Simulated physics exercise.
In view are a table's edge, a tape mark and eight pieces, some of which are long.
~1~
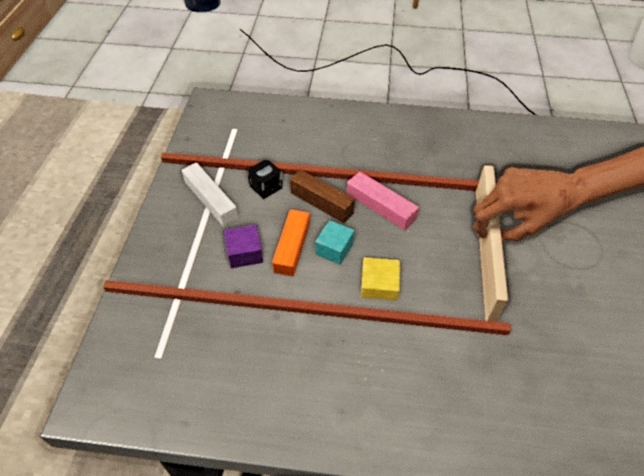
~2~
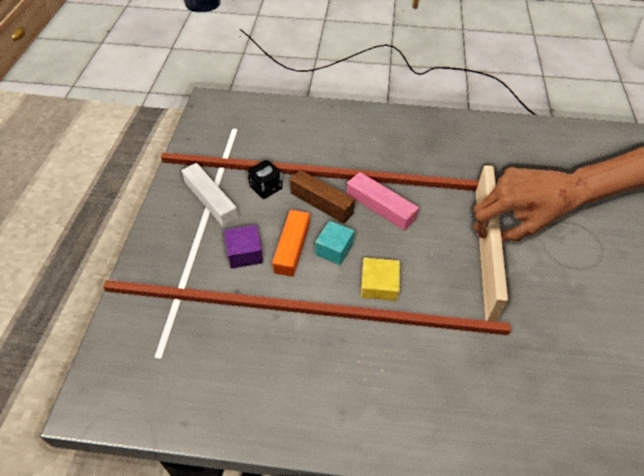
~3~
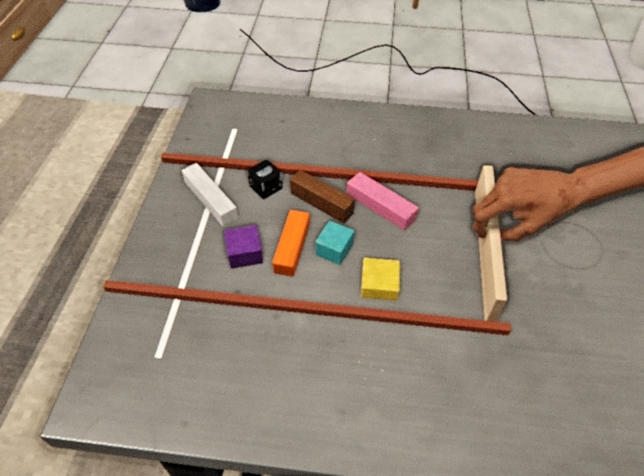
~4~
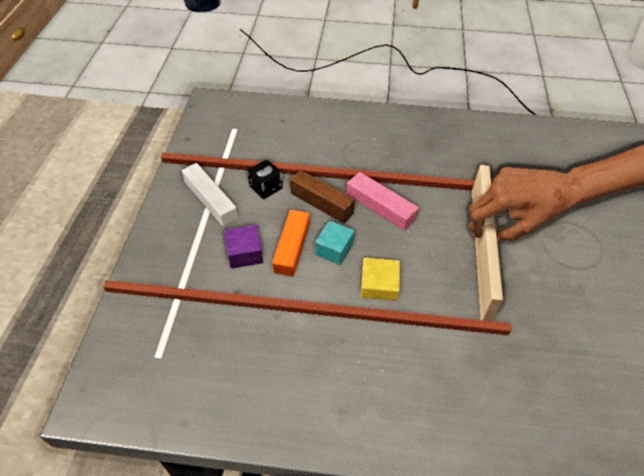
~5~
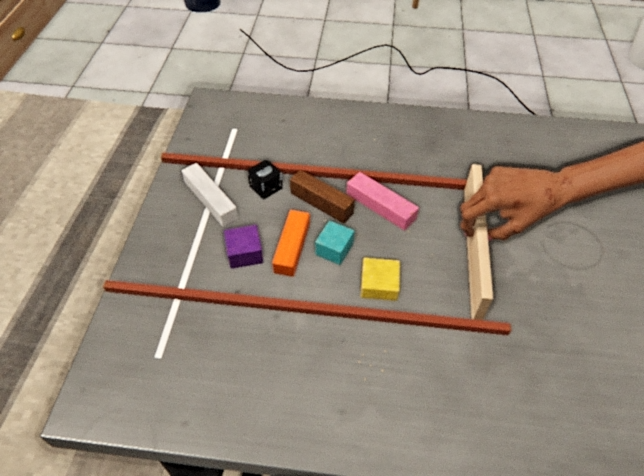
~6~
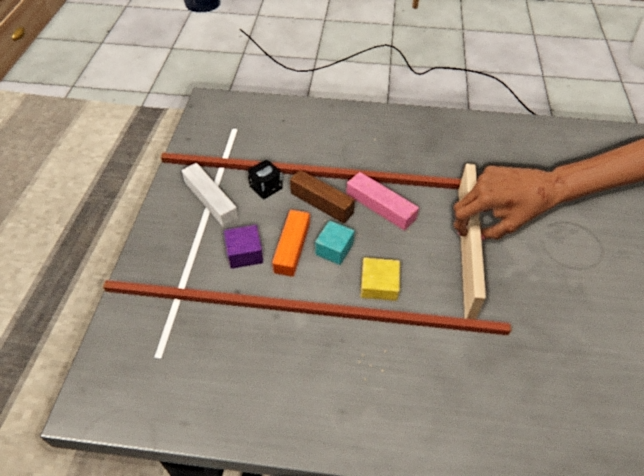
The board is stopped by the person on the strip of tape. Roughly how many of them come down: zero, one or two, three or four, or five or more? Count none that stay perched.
Just one or two.
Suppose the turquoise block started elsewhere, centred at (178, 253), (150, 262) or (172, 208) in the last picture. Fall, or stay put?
Going through them in order, it comes off, then comes off, then comes off.
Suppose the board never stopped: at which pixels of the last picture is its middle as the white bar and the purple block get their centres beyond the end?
Middle approx. at (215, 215), then approx. at (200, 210).
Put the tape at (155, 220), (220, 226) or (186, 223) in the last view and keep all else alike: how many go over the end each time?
Going through each try, you'd get 6, 0 and 3.
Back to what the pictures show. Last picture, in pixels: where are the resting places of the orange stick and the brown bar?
First object about (153, 236); second object about (175, 199).
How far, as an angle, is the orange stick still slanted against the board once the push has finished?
The angle comes out near 10 degrees.
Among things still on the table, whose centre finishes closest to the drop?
Going by centres, it is the purple block.
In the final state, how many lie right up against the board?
Contact count: 4.
Soon after, none off yet; white bar at rest near (210, 194); purple block at rest near (244, 247); black case at rest near (265, 179).
At rest, the number that fall off is one or two; fallen, black case and white bar.
